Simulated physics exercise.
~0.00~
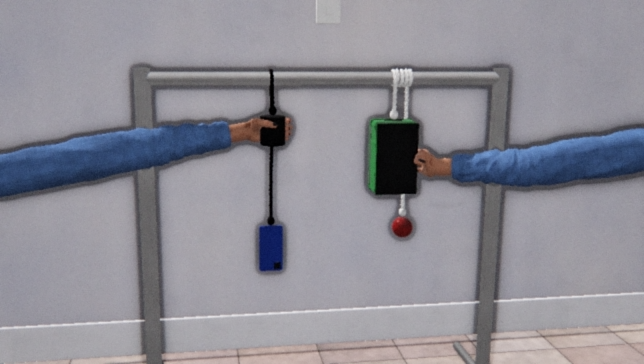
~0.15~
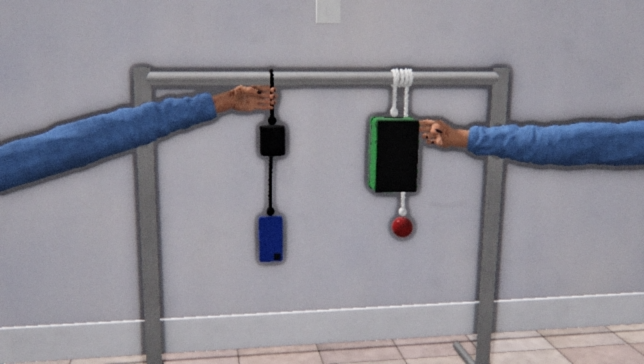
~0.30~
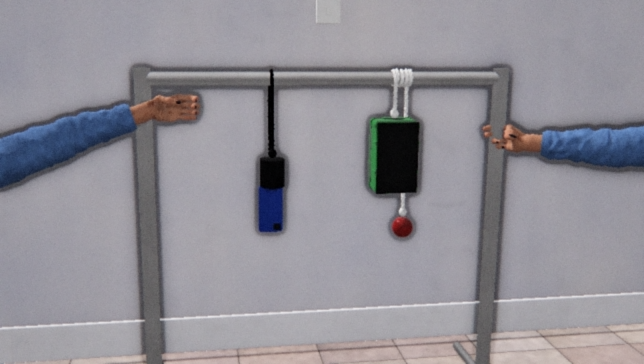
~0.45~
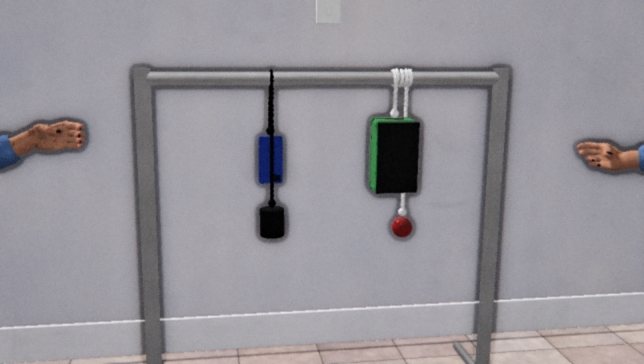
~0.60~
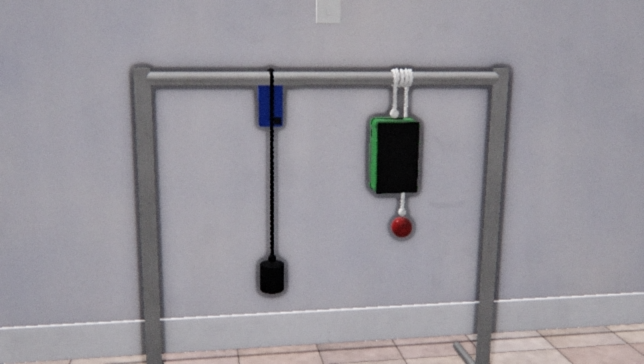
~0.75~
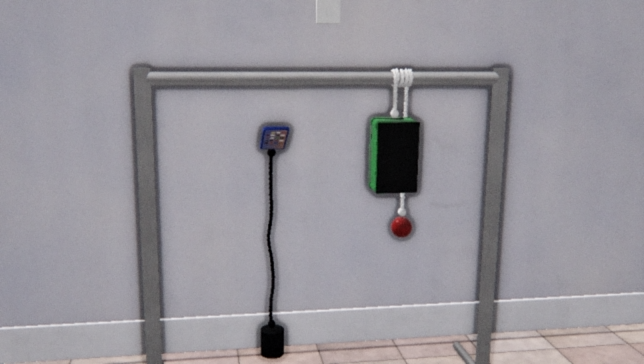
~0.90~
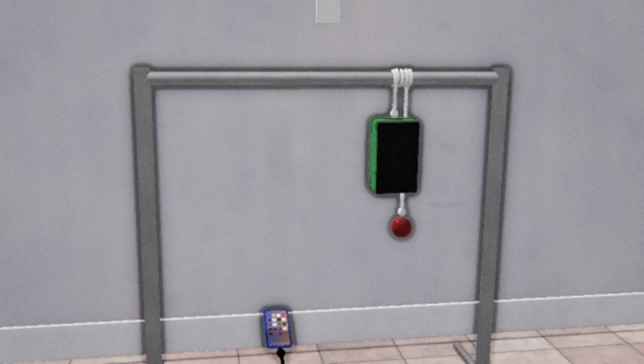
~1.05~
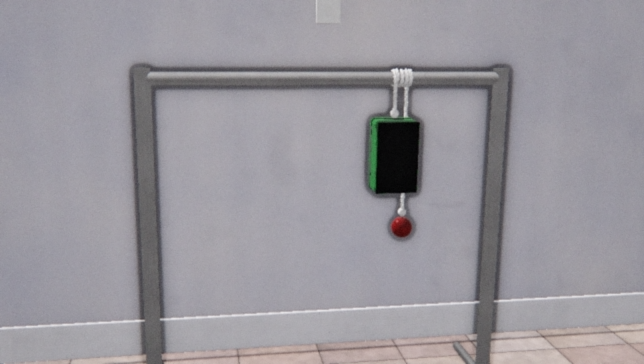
Black block dropping once two hands let go, pulling the blue phone up and over the bar, while the green case stays hanging.
